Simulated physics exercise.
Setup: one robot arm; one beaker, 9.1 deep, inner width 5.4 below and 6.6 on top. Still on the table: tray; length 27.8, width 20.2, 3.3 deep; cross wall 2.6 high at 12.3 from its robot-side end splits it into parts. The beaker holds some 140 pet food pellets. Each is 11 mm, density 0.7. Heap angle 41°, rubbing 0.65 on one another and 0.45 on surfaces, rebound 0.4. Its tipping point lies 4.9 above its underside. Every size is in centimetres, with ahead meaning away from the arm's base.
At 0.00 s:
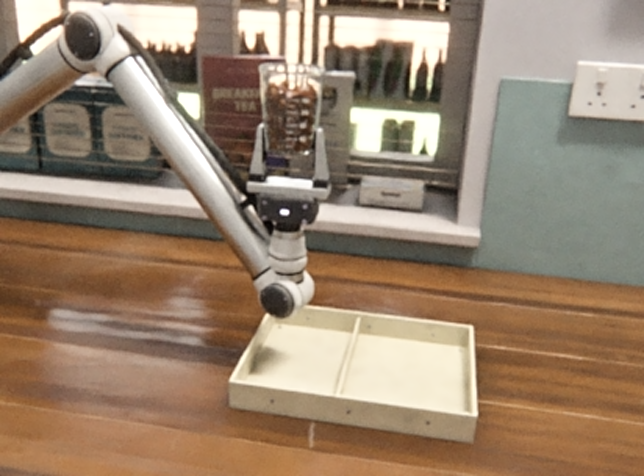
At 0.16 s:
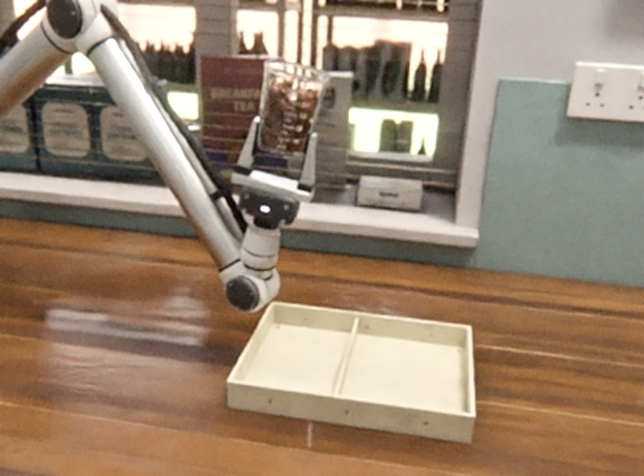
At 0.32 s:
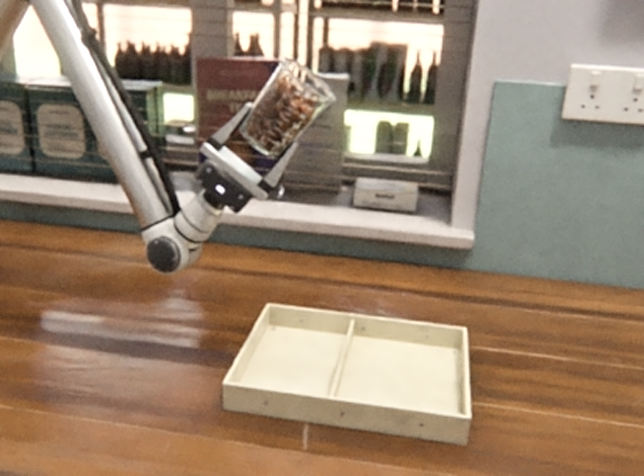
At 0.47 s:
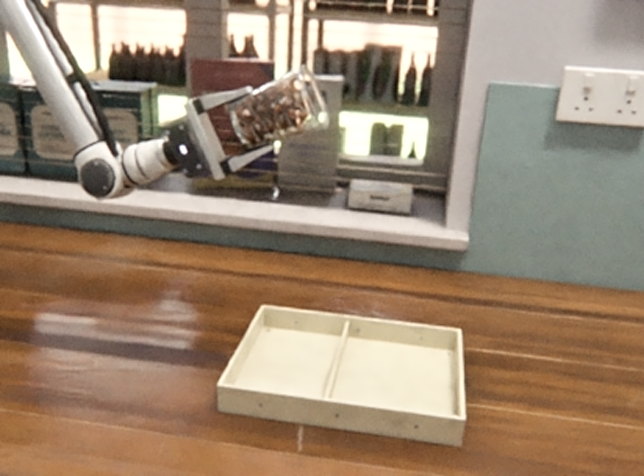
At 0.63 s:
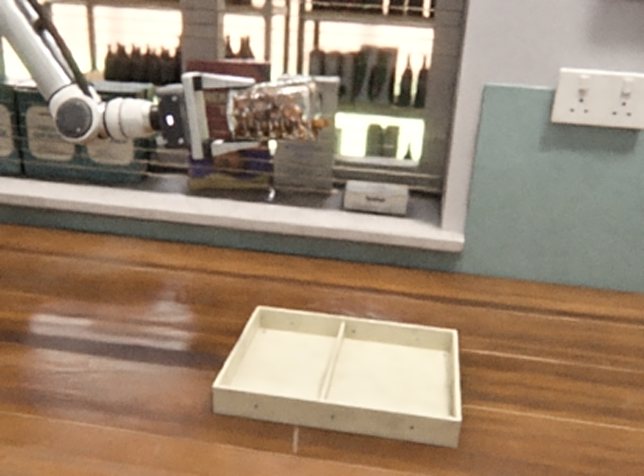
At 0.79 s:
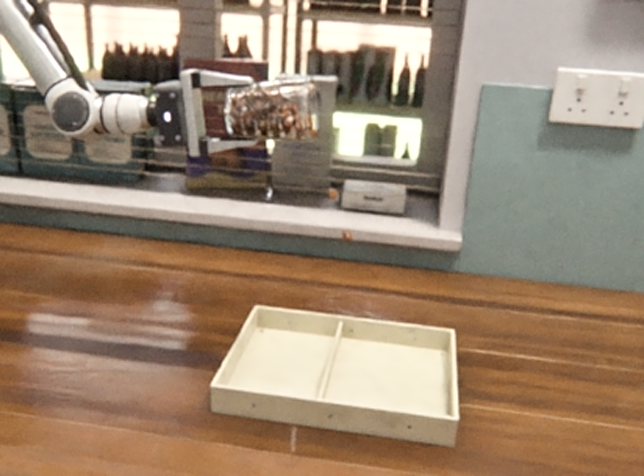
A robot arm gripping a clear beaker of brown pellets swung it left above a divided tray on a wooden table, tilting it rightward until nearly sideways, and a few pellets came out.
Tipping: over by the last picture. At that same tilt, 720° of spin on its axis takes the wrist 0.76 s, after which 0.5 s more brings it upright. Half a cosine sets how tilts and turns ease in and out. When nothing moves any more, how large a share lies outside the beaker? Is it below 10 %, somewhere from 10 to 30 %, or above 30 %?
It is from 10 to 30 %.
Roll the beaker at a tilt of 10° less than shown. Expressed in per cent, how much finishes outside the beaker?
I'd say close to 5 in a hundred.
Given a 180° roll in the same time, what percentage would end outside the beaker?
Roughly 15 %.
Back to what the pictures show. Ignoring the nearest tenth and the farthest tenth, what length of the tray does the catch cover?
Around 14 cm.
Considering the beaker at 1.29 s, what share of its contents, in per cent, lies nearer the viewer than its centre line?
Around 40 percent.
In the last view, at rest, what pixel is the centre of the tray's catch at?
I'd mark it about (366, 369) in the last picture.
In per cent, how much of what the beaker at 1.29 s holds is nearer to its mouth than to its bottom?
Near 45 percent is in the half by the mouth.
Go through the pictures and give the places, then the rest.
The beaker middle at (291, 110), upright; upper third of the load around (291, 95), from x 270 to 315, top at y 85; 138 in the beaker, in the first picture.
The beaker middle at (289, 110), tipped 10°; upper third of the load around (290, 97), from x 265 to 315, top at y 80, in the second picture.
The beaker middle at (284, 112), tipped 36°; upper third of the load around (286, 98), from x 250 to 310, top at y 80, in the third picture.
The beaker middle at (277, 112), tipped 65°; upper third of the load around (281, 100), from x 240 to 310, top at y 85, in the fourth picture.
The beaker middle at (273, 112), tipped 83°; upper third of the load around (268, 101), from x 235 to 325, top at y 90, in the fifth picture.
The beaker middle at (271, 111), tipped 84°; upper third of the load around (265, 101), from x 235 to 375, top at y 90; 135 in the beaker, 3 in flight or on a rim, in the sixth picture.
After 1.29 s, tipped 84°, highest piece 37 above the table; 125 in the beaker, 4 in the far-side part, 2 in the robot-side part, 7 in flight or on a rim.
After 1.80 s, tipped 43°, highest piece 36 above the table; 116 in the beaker, 16 in the far-side part, 3 in the robot-side part, 1 on the table or floor, 2 in flight or on a rim.
After 2.25 s, upright, highest piece 38 above the table; 115 in the beaker, 18 in the far-side part, 4 in the robot-side part, 1 on the table or floor.
After 2.95 s, upright, highest piece 38 above the table; 115 in the beaker, 18 in the far-side part, 4 in the robot-side part, 1 on the table or floor.
In the end, 115 in the beaker, 18 in the far-side part, 4 in the robot-side part, 1 on the table or floor. That is 17 % outside the beaker.
